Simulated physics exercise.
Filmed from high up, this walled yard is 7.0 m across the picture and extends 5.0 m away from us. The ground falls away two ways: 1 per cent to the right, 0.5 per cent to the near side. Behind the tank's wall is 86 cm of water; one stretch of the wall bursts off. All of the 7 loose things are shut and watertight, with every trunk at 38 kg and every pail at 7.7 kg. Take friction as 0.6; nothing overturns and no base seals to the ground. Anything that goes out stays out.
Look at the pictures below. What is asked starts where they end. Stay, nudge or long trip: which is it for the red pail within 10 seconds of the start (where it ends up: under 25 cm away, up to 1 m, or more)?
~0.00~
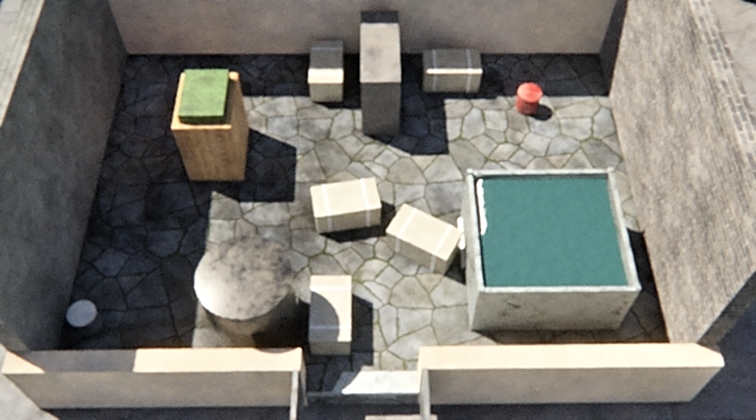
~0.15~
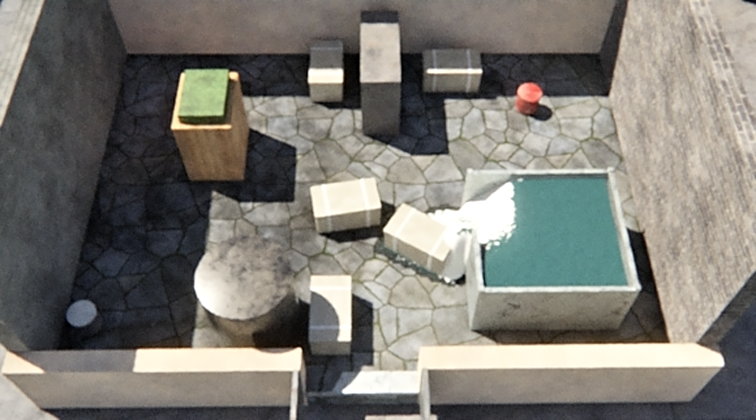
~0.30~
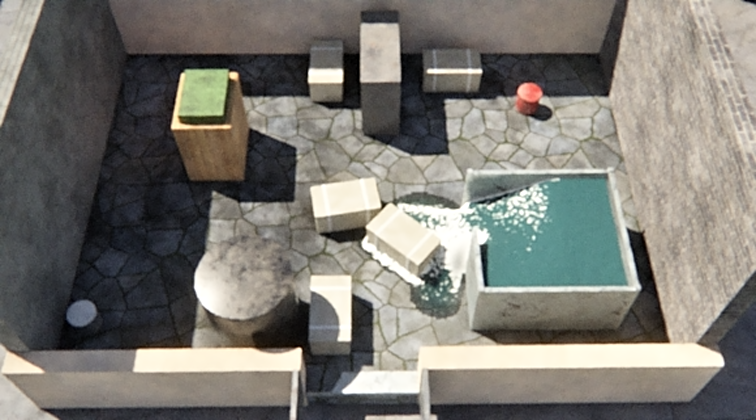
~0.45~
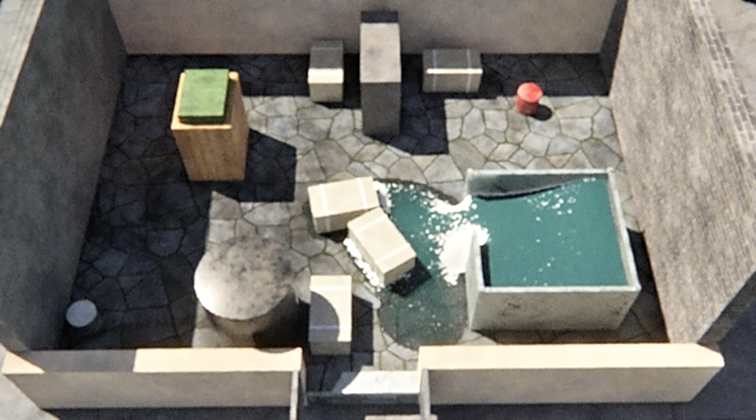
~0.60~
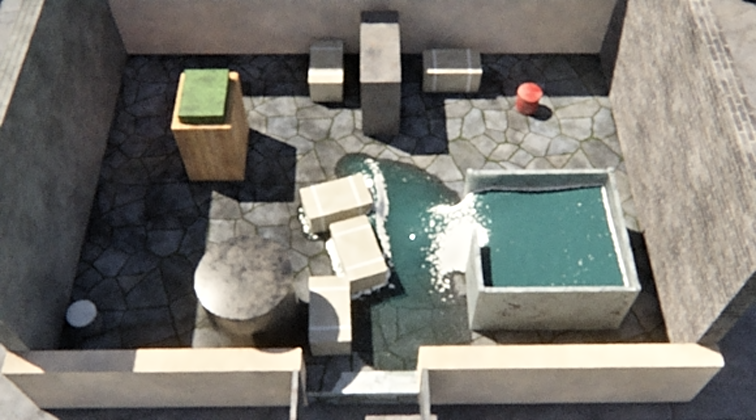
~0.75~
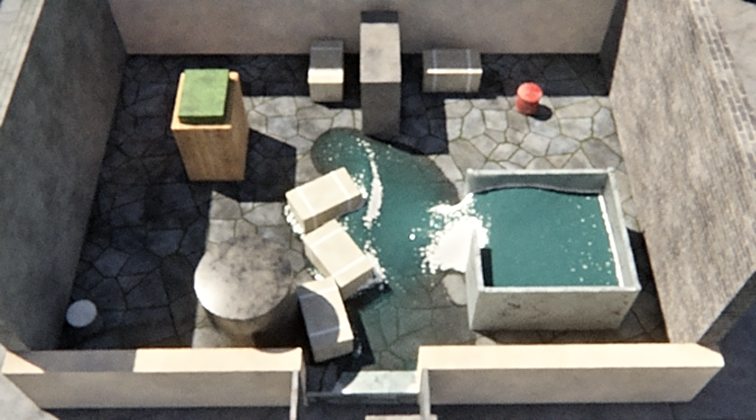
It comes to rest near its start.
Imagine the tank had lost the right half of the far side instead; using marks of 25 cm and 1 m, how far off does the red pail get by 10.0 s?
From there, the red pail gets swept far.
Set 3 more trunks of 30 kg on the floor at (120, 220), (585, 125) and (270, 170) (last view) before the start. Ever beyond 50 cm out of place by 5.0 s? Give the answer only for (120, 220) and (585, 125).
Respectively: Inside the limit and inside the limit.
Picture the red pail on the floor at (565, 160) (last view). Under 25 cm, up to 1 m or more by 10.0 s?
In the end it keeps its place.
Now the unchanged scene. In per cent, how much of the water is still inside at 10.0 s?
Roughly 94 percent.
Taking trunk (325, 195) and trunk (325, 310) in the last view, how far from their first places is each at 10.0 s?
Taken in order, the shifts are 120 cm and 40 cm.
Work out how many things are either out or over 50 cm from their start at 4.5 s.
The number I get is 3.
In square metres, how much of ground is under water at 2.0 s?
Some 19 m2 of it.
After 2.0 s the red pail is near (530, 92), 0.0 m from its start, aground; 0 of 7 are out; 0 afloat.
After 4.5 s the red pail is near (530, 92), 0.0 m from its start, aground; 0 of 7 are out; 1 afloat.
After 7.0 s the red pail is near (530, 92), 0.0 m from its start, aground; 0 of 7 are out; 3 afloat.
After 10.0 s the red pail is near (530, 92), 0.0 m from its start, aground; 0 of 7 are out; 0 afloat.
